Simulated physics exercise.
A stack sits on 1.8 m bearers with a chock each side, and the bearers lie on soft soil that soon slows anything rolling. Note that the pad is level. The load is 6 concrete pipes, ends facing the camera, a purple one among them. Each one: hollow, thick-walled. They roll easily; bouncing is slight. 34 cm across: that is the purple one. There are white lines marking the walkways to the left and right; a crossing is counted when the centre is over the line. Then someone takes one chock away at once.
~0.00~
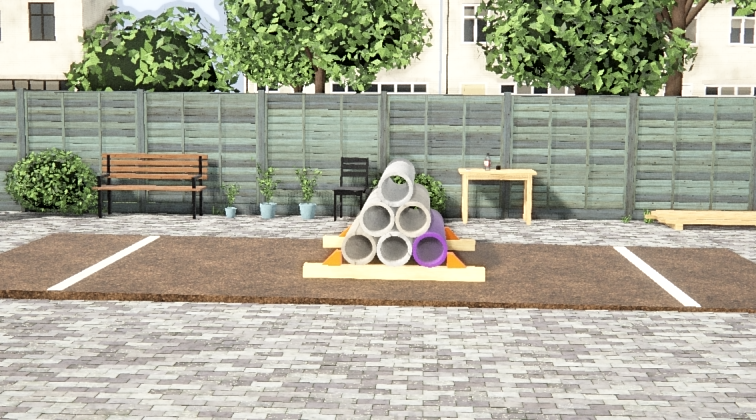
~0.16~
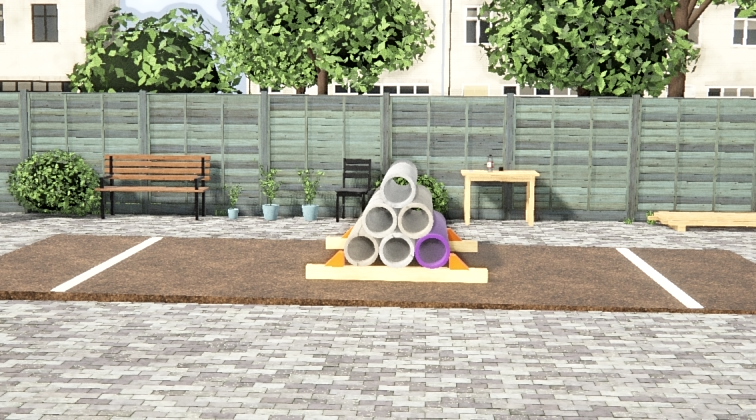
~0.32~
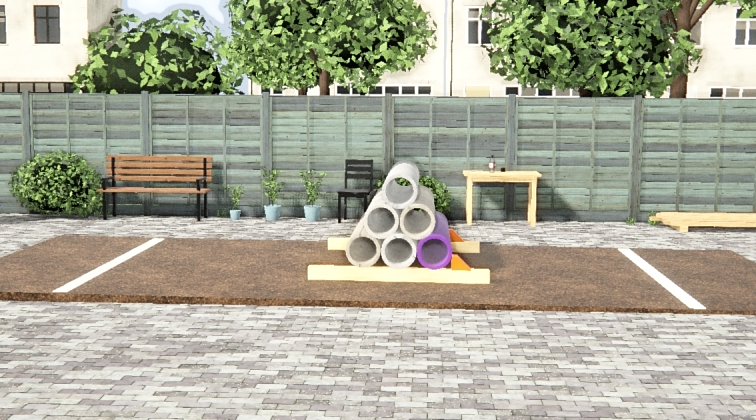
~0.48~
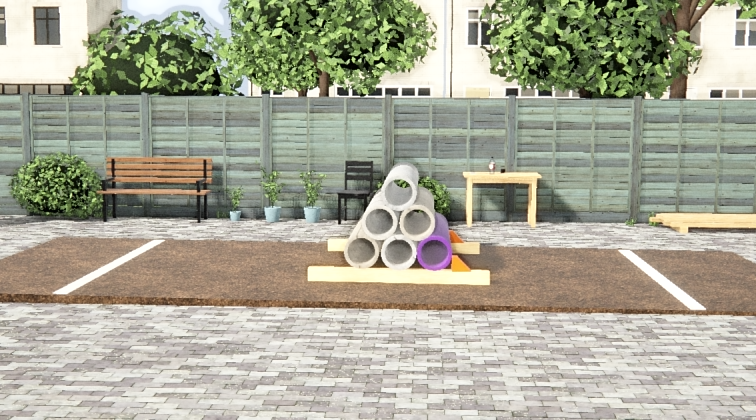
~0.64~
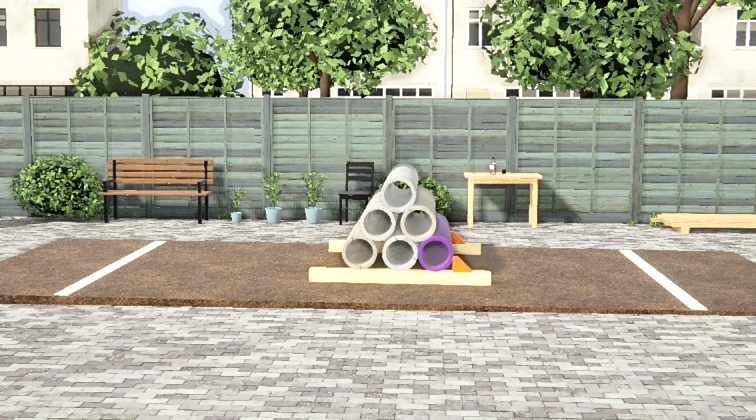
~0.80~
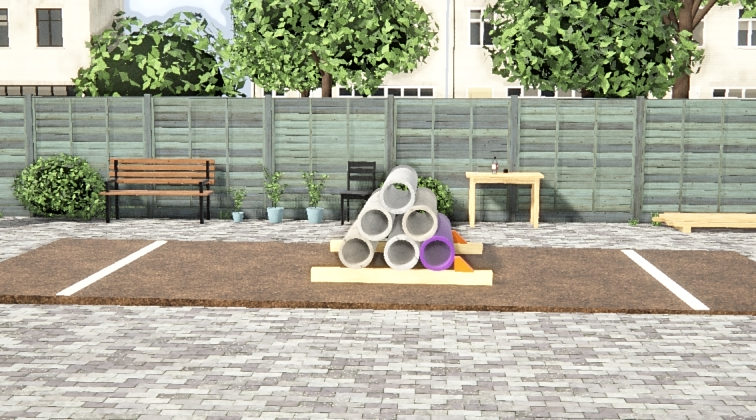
The orange chock on the left disappeared from beside a stack of six concrete pipes, one of them purple, while the pipes stayed stacked on their wooden bearers and barely moved at all.
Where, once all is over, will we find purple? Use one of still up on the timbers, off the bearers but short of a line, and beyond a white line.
In the end it is still up on the timbers.
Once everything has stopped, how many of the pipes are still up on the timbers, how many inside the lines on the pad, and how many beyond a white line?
Final counts, in the order asked: 5, 1, 0.
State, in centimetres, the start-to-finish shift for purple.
The purple one comes to 0.
By 1.1 s, purple is on the bearers, 55 cm from the bearers' right end; 0 of 6 have crossed.
Finally (3.4 s), purple is on the bearers, 55 cm from the bearers' right end; 0 of 6 have crossed.
